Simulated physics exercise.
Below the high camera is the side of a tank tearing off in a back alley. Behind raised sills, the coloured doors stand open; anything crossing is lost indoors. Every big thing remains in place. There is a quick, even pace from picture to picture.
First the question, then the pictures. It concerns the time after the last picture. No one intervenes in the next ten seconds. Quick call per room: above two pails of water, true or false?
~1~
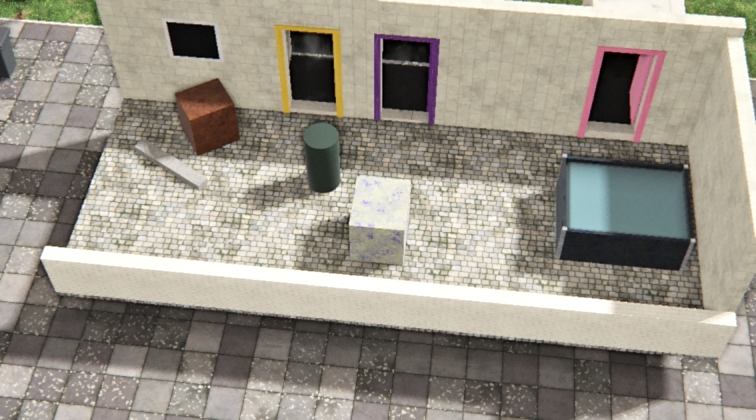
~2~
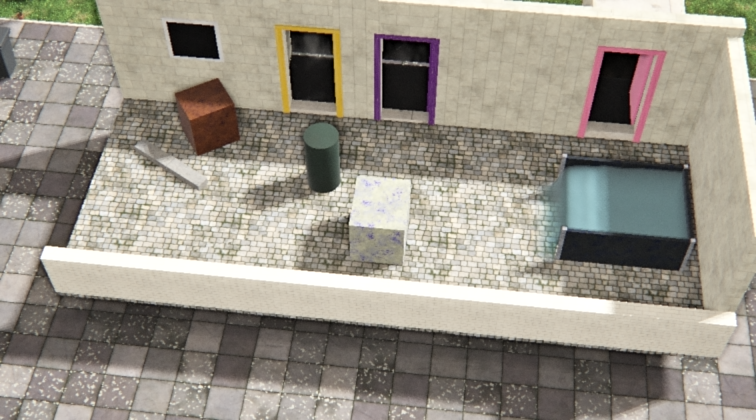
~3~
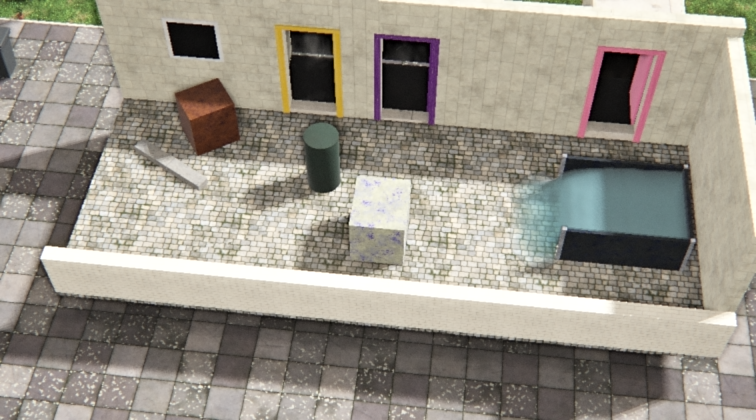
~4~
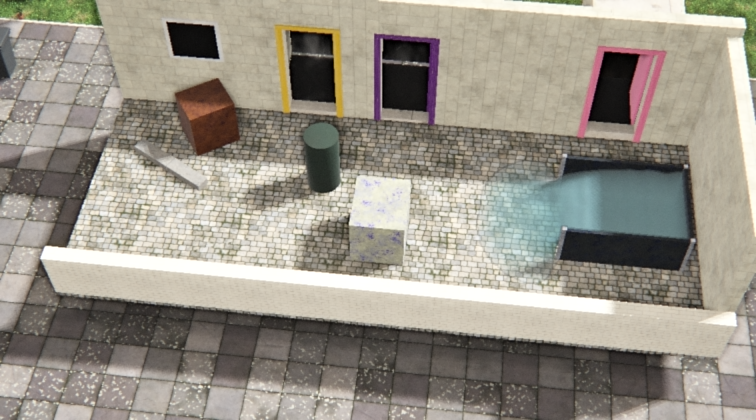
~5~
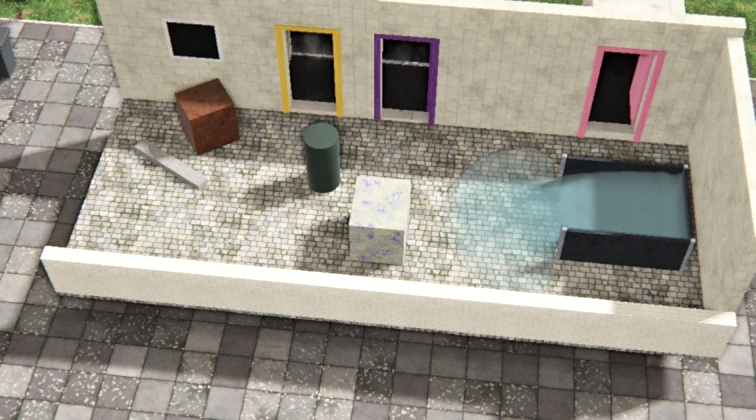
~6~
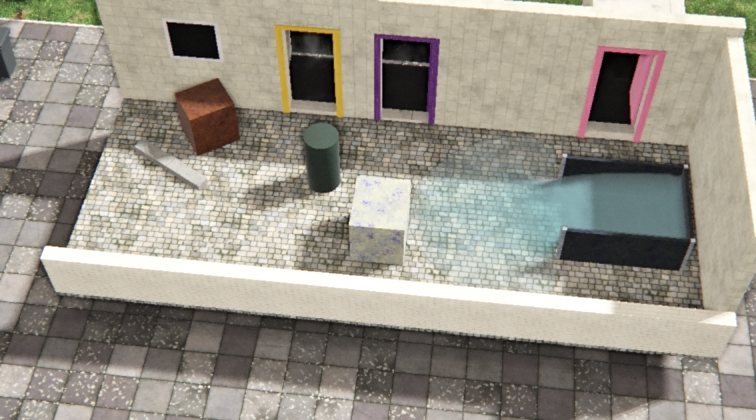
Purple door: True; pink door: False; yellow door: True.
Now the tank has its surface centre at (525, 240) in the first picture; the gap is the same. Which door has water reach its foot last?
Looks like the pink one.
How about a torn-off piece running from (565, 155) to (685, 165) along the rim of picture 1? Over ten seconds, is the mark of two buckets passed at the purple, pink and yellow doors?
I reckon purple gets less, pink gets more and yellow gets less.
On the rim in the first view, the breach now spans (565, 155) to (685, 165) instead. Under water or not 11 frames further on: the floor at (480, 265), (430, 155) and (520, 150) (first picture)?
As listed: Dry, flooded, covered.
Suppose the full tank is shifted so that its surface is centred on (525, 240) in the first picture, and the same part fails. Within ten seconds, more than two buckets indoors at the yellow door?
Well, the yellow door remains within bounds here.
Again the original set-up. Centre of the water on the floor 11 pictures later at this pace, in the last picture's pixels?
I'd point to (479, 216).
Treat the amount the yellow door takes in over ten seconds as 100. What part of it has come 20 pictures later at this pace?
Close to 60 %.
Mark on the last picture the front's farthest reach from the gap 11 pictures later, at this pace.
I'd go with roughly (172, 197).
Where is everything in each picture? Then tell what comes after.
The first frame shows the open tank at (626, 201) is whole and still.
In the second frame, the front is at (554, 184), out from the gap at (562, 211).
In the third frame, water pours out at (561, 213) and has run to (537, 177).
In the fourth frame, water pours out at (561, 215) and has run to (490, 186).
In the fifth frame, the front is at (451, 198), out from the gap at (561, 215).
In the sixth frame, water pours out at (561, 215) and has run to (417, 195).
A moment on, water covers 35 % of the floor; the purple door wet at the sill, nothing in, the pink door not reached, the yellow door not reached.
Next, water covers 50 % of the floor; the purple door under two buckets in, the pink door not reached, the yellow door wet at the sill, nothing in.
Then, water covers 70 % of the floor; the purple door over two buckets in, the pink door not reached, the yellow door over two buckets in.
Later, water covers 85 % of the floor; the purple door over two buckets in, the pink door wet at the sill, nothing in, the yellow door over two buckets in.
In the end, water covers 90 % of the floor; the purple door over two buckets in, the pink door wet at the sill, nothing in, the yellow door over two buckets in.
